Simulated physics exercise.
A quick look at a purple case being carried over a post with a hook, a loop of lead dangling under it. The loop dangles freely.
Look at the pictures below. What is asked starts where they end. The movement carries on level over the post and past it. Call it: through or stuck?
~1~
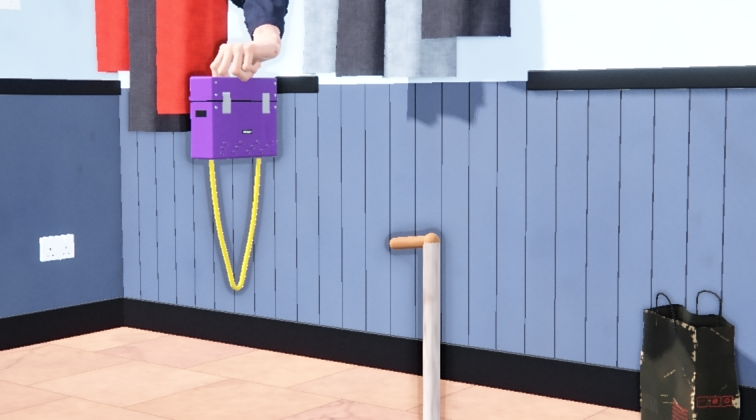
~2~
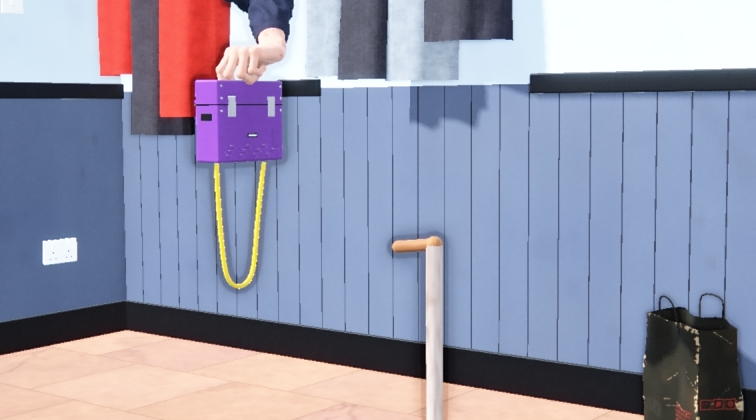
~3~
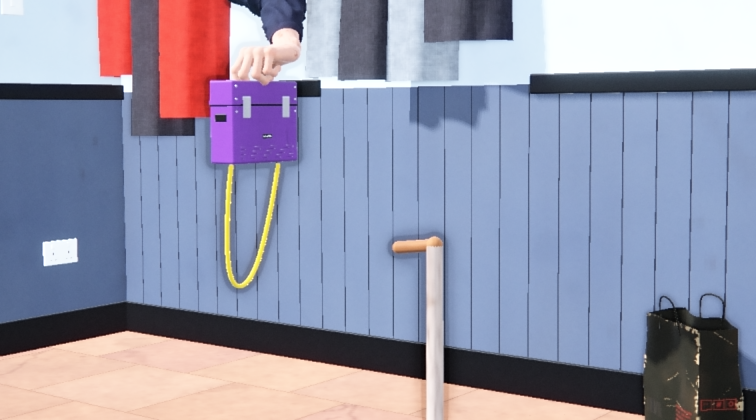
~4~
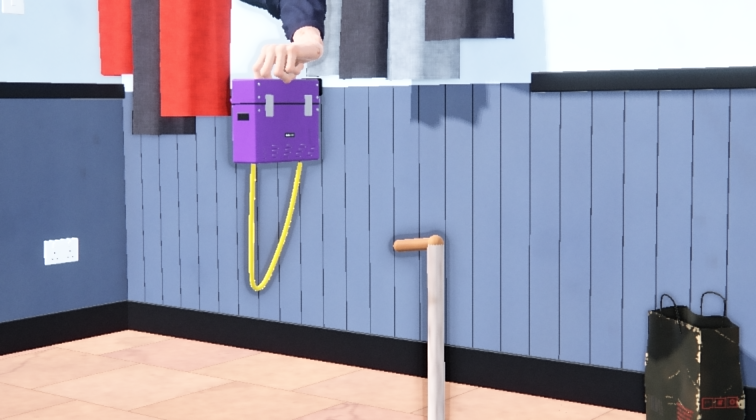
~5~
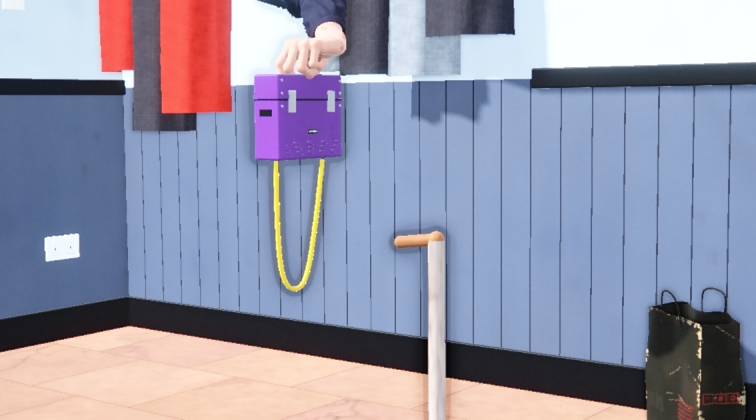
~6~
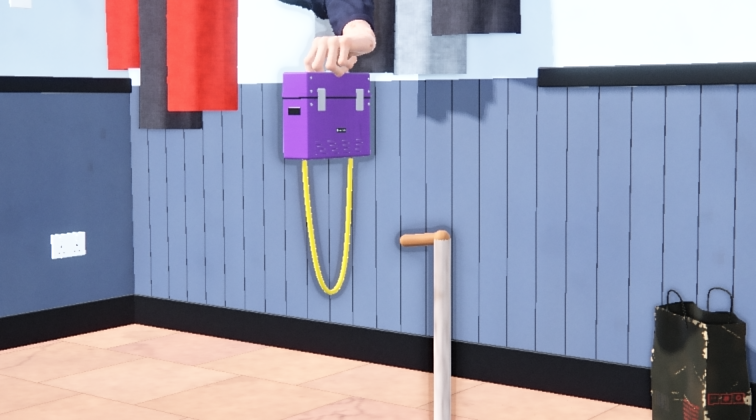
Stuck.
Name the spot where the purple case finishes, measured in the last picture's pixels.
When all motion stops, it is close to pixel (542, 116).
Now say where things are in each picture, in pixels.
The first picture shows purple case (235, 117); hook tip (396, 244).
The second picture shows purple case (240, 121); bottom of the loop (240, 286).
The third picture shows purple case (255, 122).
The fourth picture shows purple case (277, 120); bottom of the loop (258, 288).
The fifth picture shows purple case (299, 116).
The sixth picture shows purple case (328, 115); bottom of the loop (332, 292); hook tip (406, 241); hook points towards it, loop hangs below the hook.
Then, 0.72 s after the last picture, case over the post near (425, 115).
Then, 1.34 s after the last picture, case past the post near (519, 115).
At rest, case past the post near (542, 116); loop tight round the post, hand stopped. The purple case gets caught.
